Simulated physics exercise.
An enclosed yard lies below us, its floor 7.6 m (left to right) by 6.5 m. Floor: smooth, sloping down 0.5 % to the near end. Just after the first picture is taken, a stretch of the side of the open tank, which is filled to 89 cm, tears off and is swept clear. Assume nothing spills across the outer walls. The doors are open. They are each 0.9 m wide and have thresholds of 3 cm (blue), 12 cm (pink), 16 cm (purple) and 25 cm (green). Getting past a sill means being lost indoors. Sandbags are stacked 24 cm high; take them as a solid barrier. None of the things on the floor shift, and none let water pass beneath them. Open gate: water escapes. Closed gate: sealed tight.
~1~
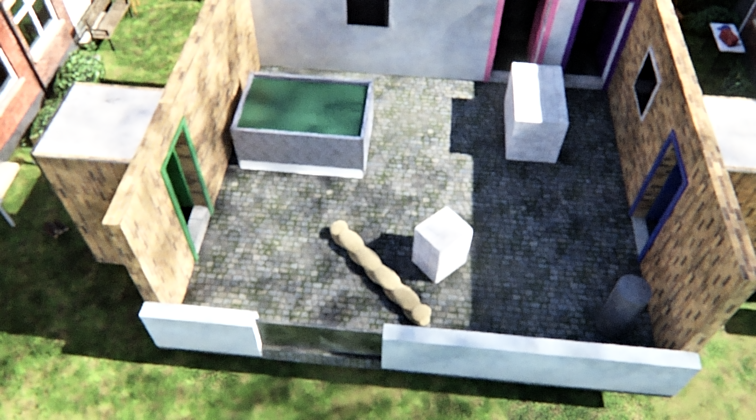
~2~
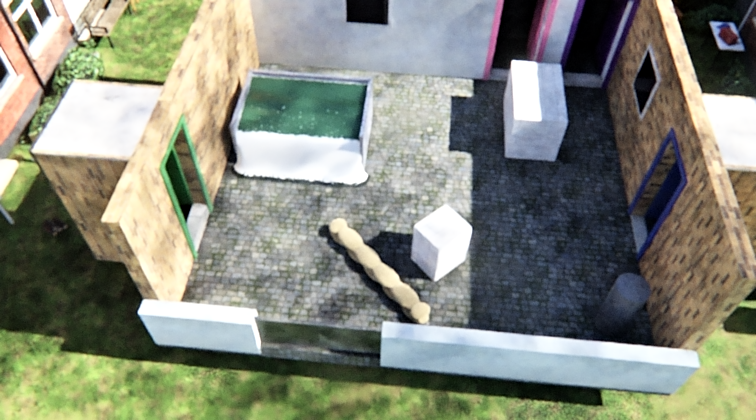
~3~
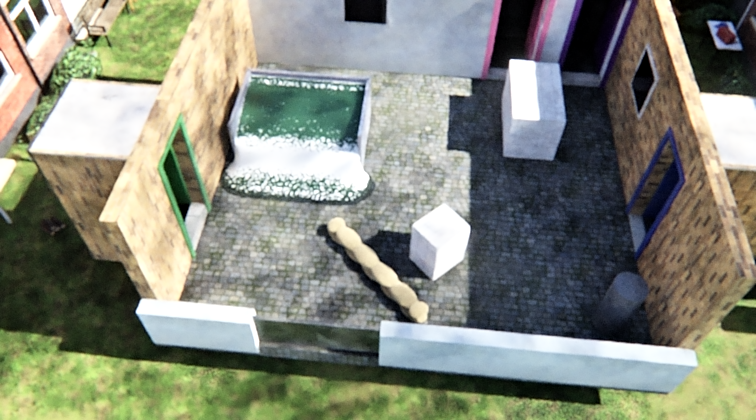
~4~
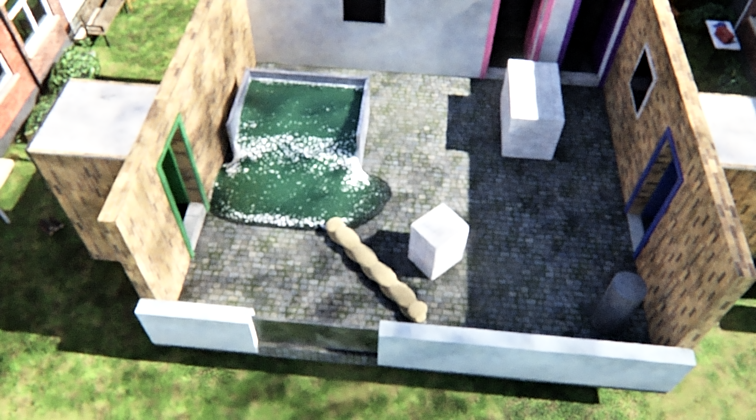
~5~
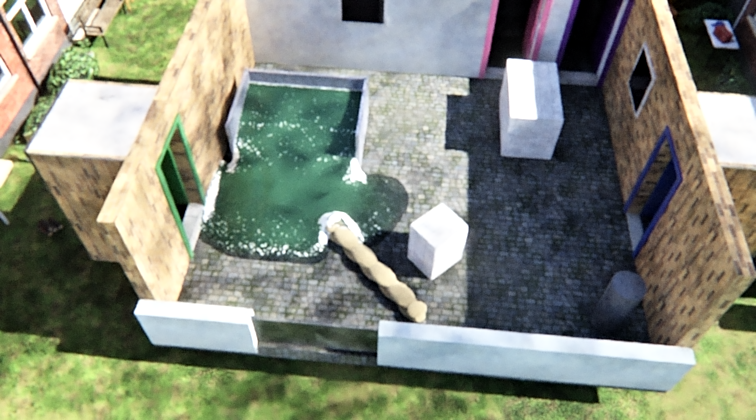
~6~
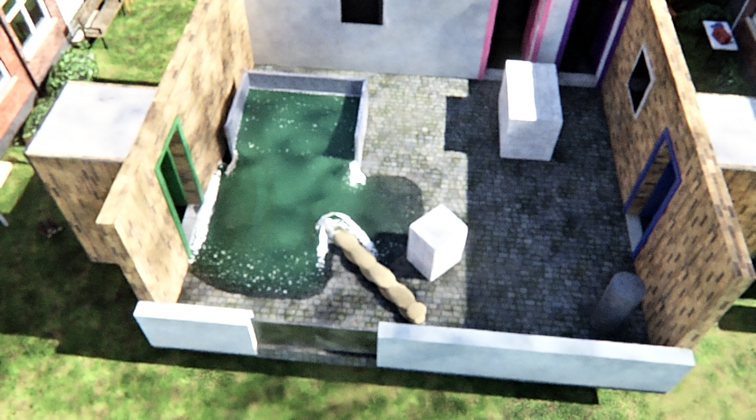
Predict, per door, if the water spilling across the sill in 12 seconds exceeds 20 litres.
Result: At the blue door the limit will be broken, at the pink door the limit will hold, at the purple door the limit will hold, at the green door the limit will hold.
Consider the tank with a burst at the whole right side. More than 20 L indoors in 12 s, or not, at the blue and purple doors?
Outcome at blue: Exceeded; outcome at purple: Not exceeded.
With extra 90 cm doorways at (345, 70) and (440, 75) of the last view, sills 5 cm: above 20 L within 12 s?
Door 1: Lower; door 2: Lower.
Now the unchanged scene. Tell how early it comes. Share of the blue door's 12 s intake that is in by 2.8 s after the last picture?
It comes to about 0 per cent.
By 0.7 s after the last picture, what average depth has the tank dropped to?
Average depth: About 30 cm.
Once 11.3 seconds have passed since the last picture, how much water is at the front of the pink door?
5.5 cm.
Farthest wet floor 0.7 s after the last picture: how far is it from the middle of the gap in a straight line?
About 4.6 m.
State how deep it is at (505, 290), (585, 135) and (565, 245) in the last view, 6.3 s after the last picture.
Listed order: 2 / 6 / 8 cm.
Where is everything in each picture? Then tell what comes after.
In the first frame, still water, 89 cm deep, in the open tank at (305, 107).
In the second frame, the front is at (366, 179), 1.3 m from the gap at (299, 153); 0.7 m2 of floor is under water; 89 cm left at the back of the open tank.
In the third frame, the front is at (369, 191), 1.5 m from the gap at (298, 155); 1.9 m2 of floor is under water; 80 cm left at the back of the open tank.
In the fourth frame, the front is at (378, 209), 1.9 m from the gap at (297, 157); 4.0 m2 of floor is under water; 76 cm left at the back of the open tank.
In the fifth frame, the front is at (385, 231), 2.3 m from the gap at (296, 158); 6.1 m2 of floor is under water; 71 cm left at the back of the open tank.
In the sixth frame, water pours out at (295, 160) and has run 2.8 m, to (229, 288); typically 11 cm deep outside, 62 cm at the open tank's back.
Then, 0.7 s after the last picture water covers 30 % of the floor and is deepest (62 cm) near (183, 317); blue door not reached, pink door not reached, purple door not reached, green door 21 cm at the sill, 0 L in.
Then, 1.5 s after the last picture water covers 40 % of the floor and is deepest (50 cm) near (169, 326); blue door not reached, pink door not reached, purple door not reached, green door 16 cm at the sill, 0 L in.
Then, 2.8 s after the last picture water covers 55 % of the floor and is deepest (42 cm) near (373, 344); blue door not reached, pink door not reached, purple door not reached, green door 22 cm at the sill, 5 L in.
Then, 6.3 s after the last picture water covers 85 % of the floor and is deepest (20 cm) near (566, 86); blue door 7 cm at the sill, 61 L in, pink door 4 cm at the sill, 0 L in, purple door 17 cm at the sill, 0 L in, green door 15 cm at the sill, 6 L in.
Then, 11.3 s after the last picture water covers 95 % of the floor and is deepest (15 cm) near (169, 326); blue door 5 cm at the sill, 98 L in, pink door 6 cm at the sill, 0 L in, purple door 7 cm at the sill, 2 L in, green door 9 cm at the sill, 6 L in.
